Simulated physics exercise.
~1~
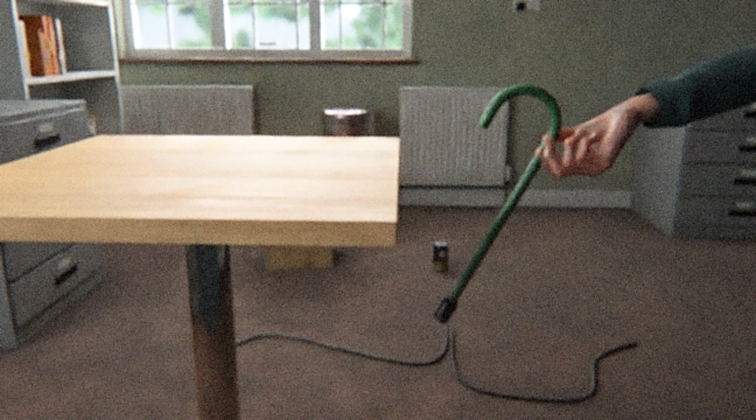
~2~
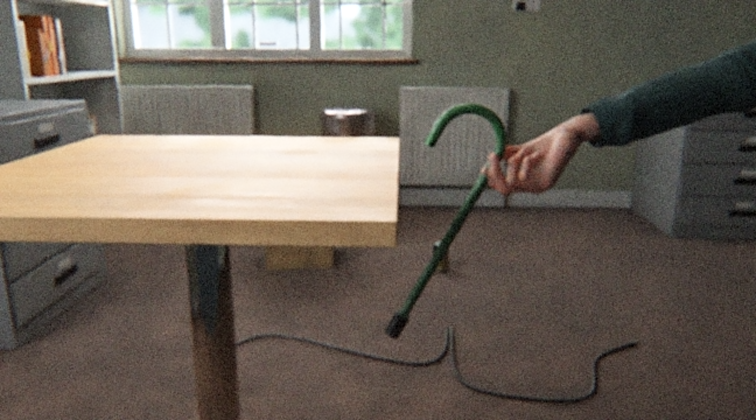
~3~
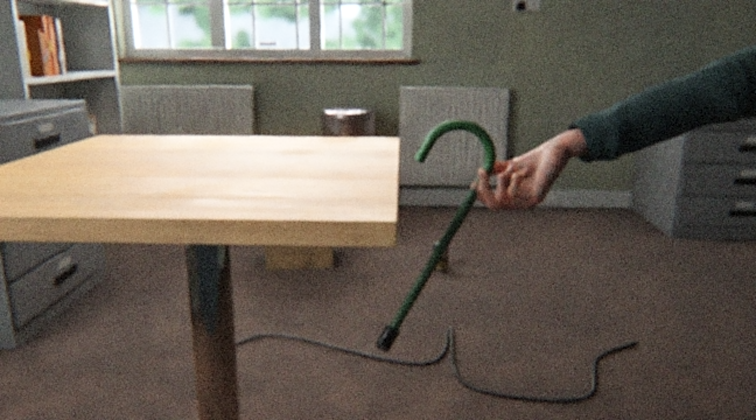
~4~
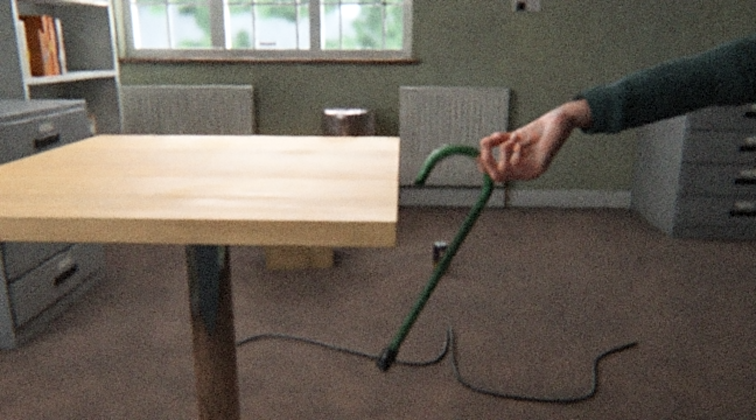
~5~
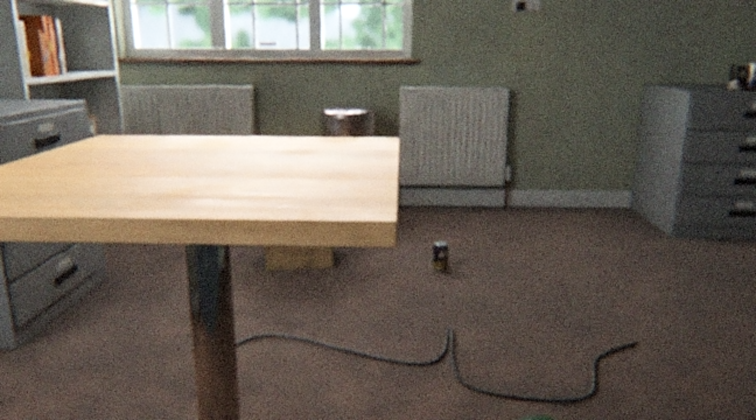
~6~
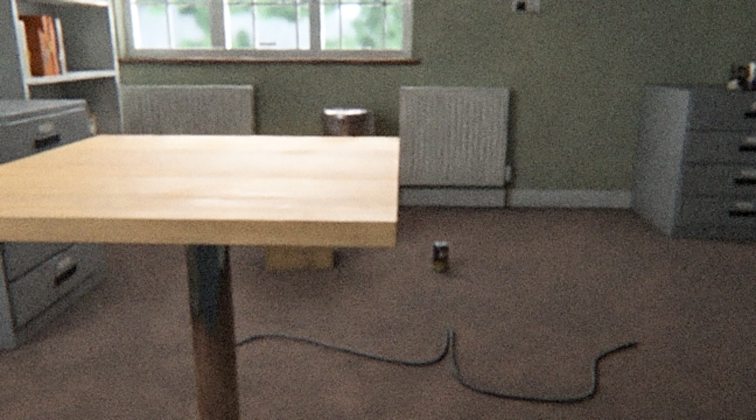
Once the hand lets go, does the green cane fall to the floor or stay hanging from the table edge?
The green cane falls to the floor. It does not stay hooked on the table, and it drops out of sight at the bottom of the view.
